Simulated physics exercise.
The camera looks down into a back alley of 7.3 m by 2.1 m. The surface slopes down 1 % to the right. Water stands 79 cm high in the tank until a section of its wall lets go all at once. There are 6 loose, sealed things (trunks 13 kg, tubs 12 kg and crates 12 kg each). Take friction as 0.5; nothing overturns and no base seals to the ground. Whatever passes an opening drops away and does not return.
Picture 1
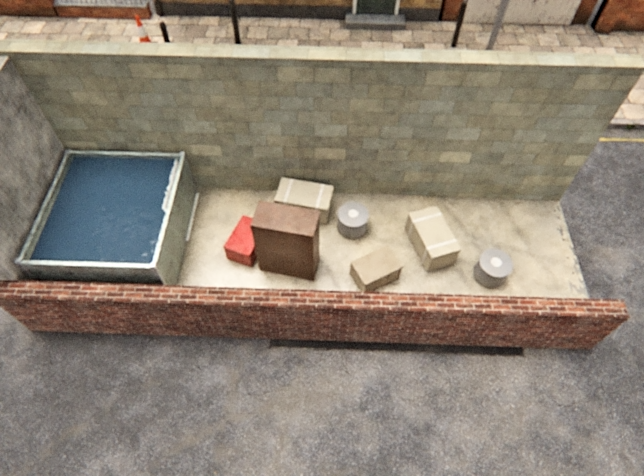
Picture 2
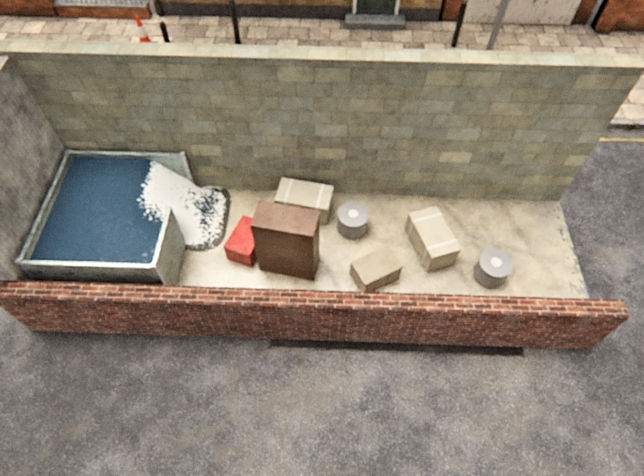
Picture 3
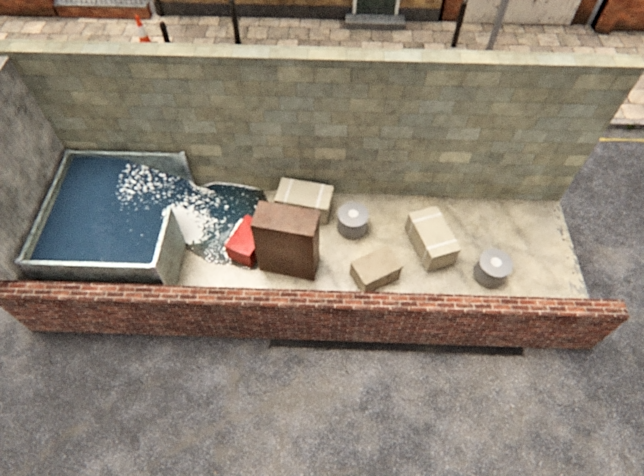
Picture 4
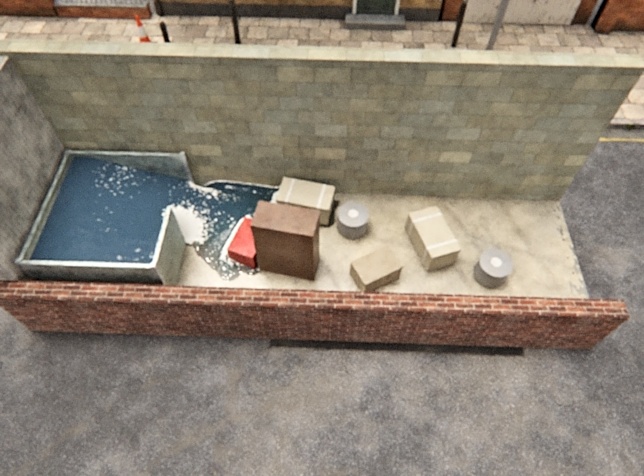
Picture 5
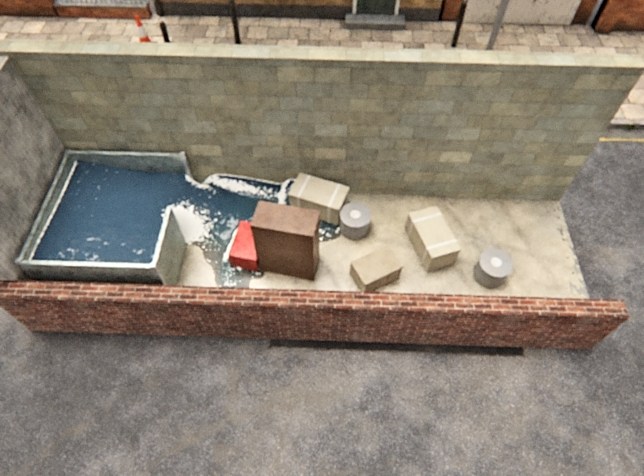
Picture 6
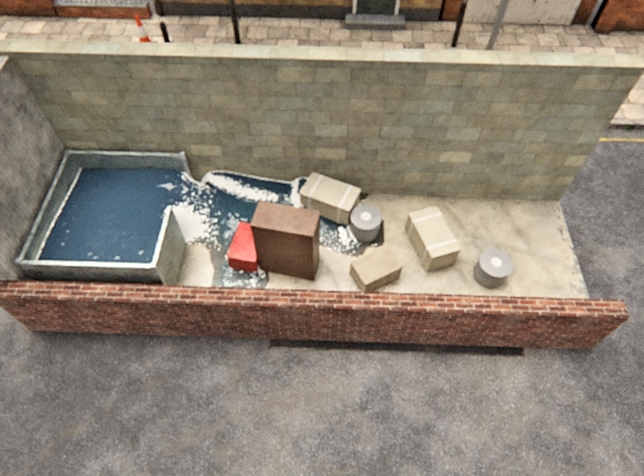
Dark blue water bursts in white foam through the open right side of a raised tank at the left end of a walled back alley, seen from above by a still camera. Pale crates, a tall brown box, a small red crate and two grey tubs stand on the pale floor. The water spreads rightward around the red crate and brown box, nudging the red one slightly, then pushing the rear pale crate and nearer tub right.
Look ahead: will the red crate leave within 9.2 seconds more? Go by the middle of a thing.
The red crate remains inside.
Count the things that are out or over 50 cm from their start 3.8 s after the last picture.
I count 6.
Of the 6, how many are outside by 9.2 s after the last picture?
I count 5.
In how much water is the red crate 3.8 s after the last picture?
About 5 cm.
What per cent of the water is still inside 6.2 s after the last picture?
Some 40 per cent remains.
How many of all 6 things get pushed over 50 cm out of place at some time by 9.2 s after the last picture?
I count 6.
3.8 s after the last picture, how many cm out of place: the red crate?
About 50 cm.
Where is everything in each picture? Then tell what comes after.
The first frame shows the red crate at (246, 235), on the bottom; water covers 2.8 m2; 0 of 6 have shifted.
The second frame shows the red crate at (246, 235) rests on the ground; 3.4 m2 under water; 0 of 6 have shifted.
The third frame shows the red crate at (247, 235) rests on the ground; water covers 4.1 m2; 0 of 6 have shifted.
The fourth frame shows the red crate at (248, 237) rests on the ground, 6 cm from its start; water covers 4.7 m2; 1 of 6 have shifted.
The fifth frame shows the red crate at (248, 240), on the bottom, 11 cm from its start; water covers 5.4 m2; 2 of 6 have shifted.
The sixth frame shows the red crate at (247, 241), on the bottom, 14 cm from its start; 6.1 m2 under water; 3 of 6 have shifted.
Then, 1.2 s after the last picture the red crate is near (209, 270), 0.7 m from its start, aground; 0 of 6 are out; 2 afloat.
Then, 3.8 s after the last picture the red crate is near (211, 248), 0.5 m from its start, aground; 4 of 6 are out; 1 afloat.
Then, 6.2 s after the last picture the red crate is near (229, 255), 0.4 m from its start, aground; 5 of 6 are out; 0 afloat.
Then, 9.2 s after the last picture the red crate is near (229, 255), 0.4 m from its start, aground; 5 of 6 are out; 0 afloat.
